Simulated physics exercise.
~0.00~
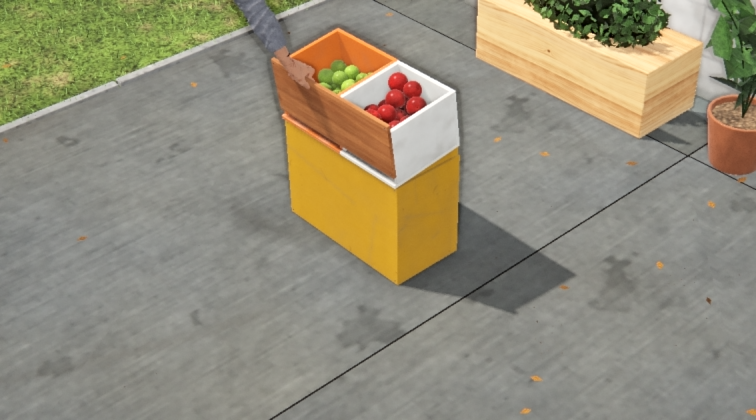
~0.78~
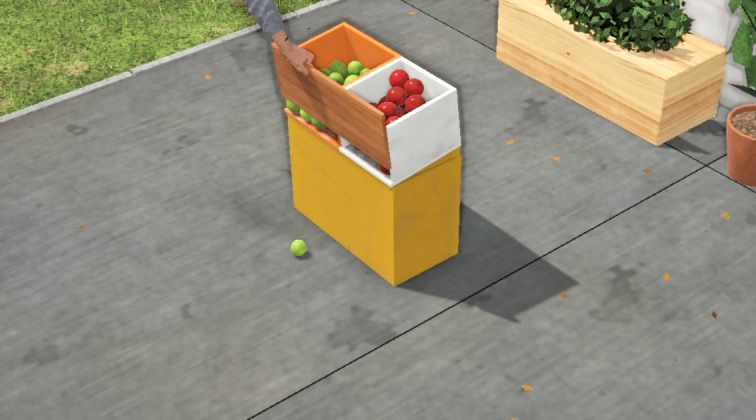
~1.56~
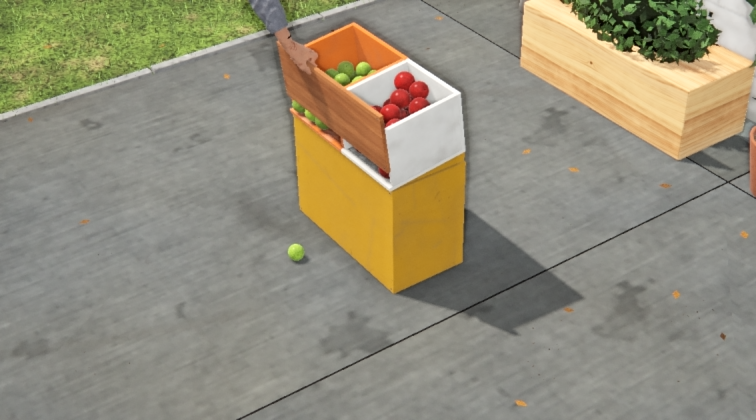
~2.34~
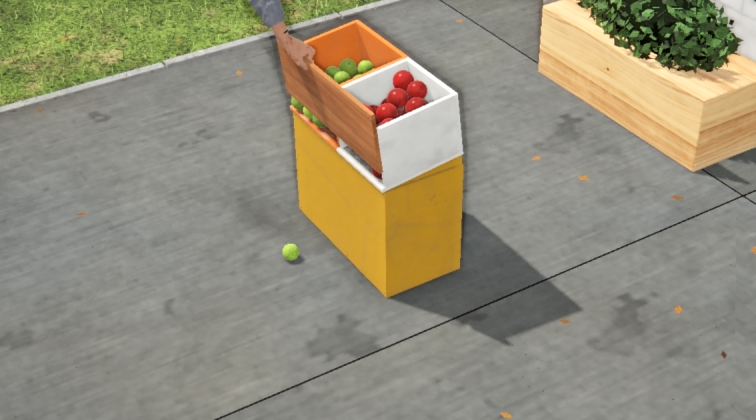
On a paved patio, a hand raising a wooden gate on fruit-filled chutes, one green apple dropping out and resting on the ground.
